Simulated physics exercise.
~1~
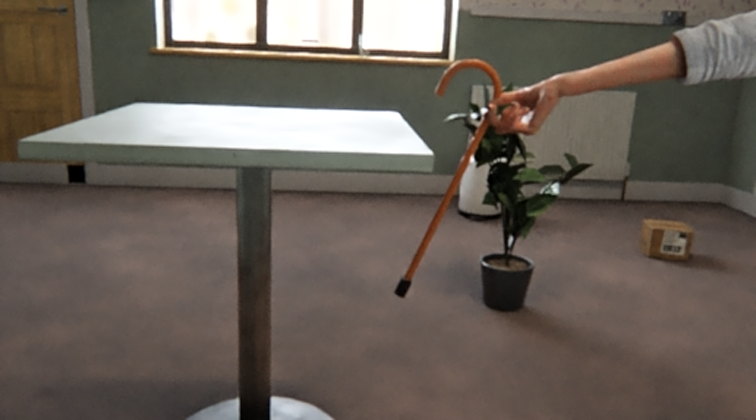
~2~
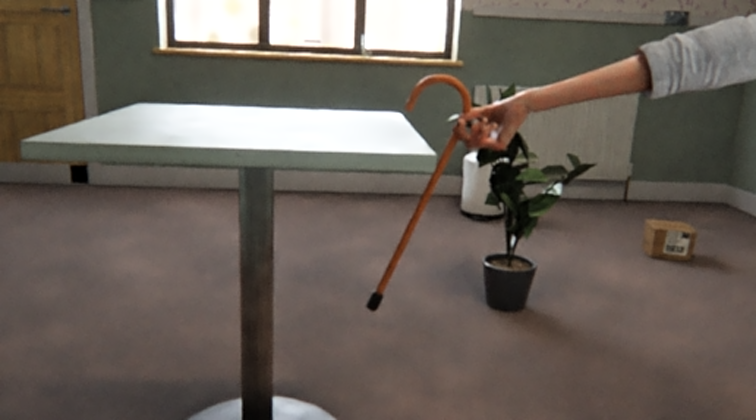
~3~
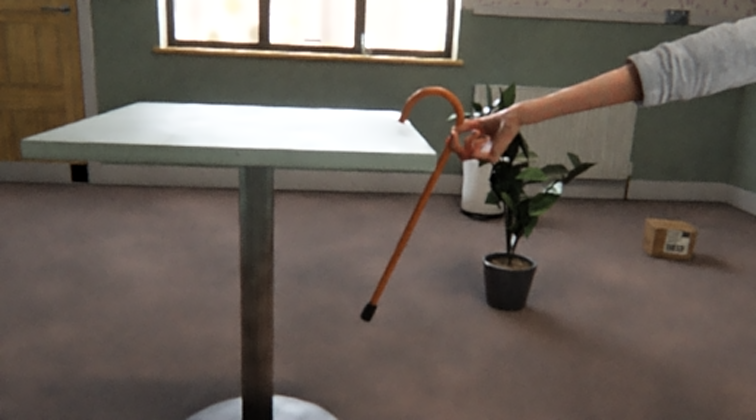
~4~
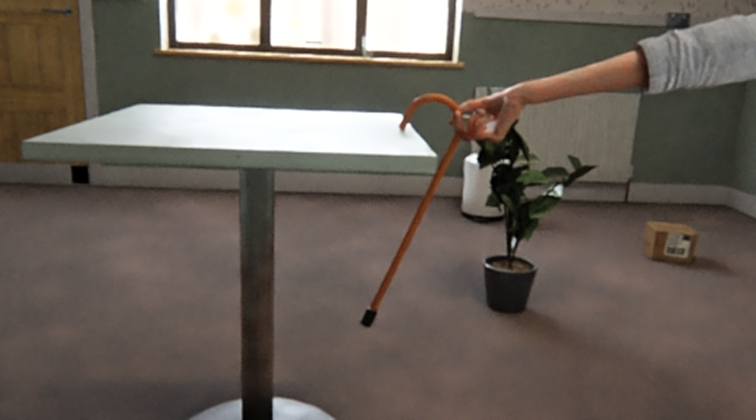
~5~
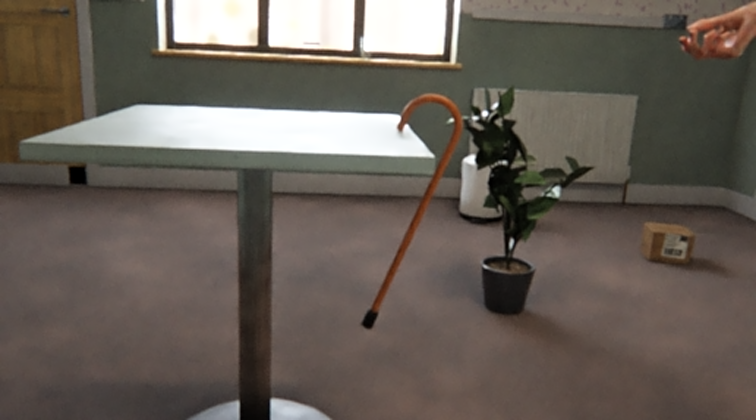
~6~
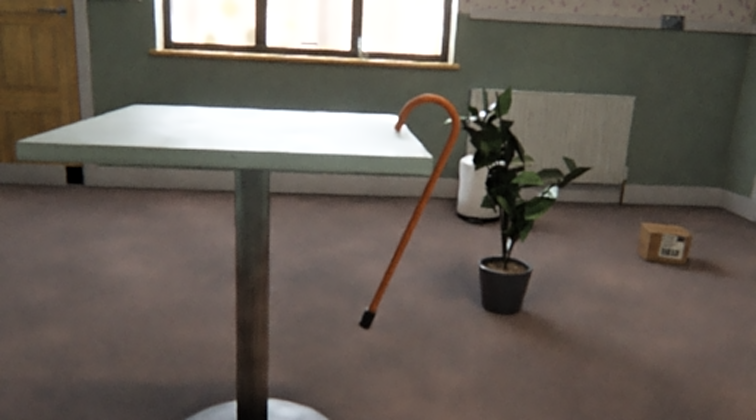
An orange cane was carried by a hand from the right to the edge of a pale table, where its curved handle was hooked over the top. The hand let go and drew away, and the cane stayed hanging there at a slant.
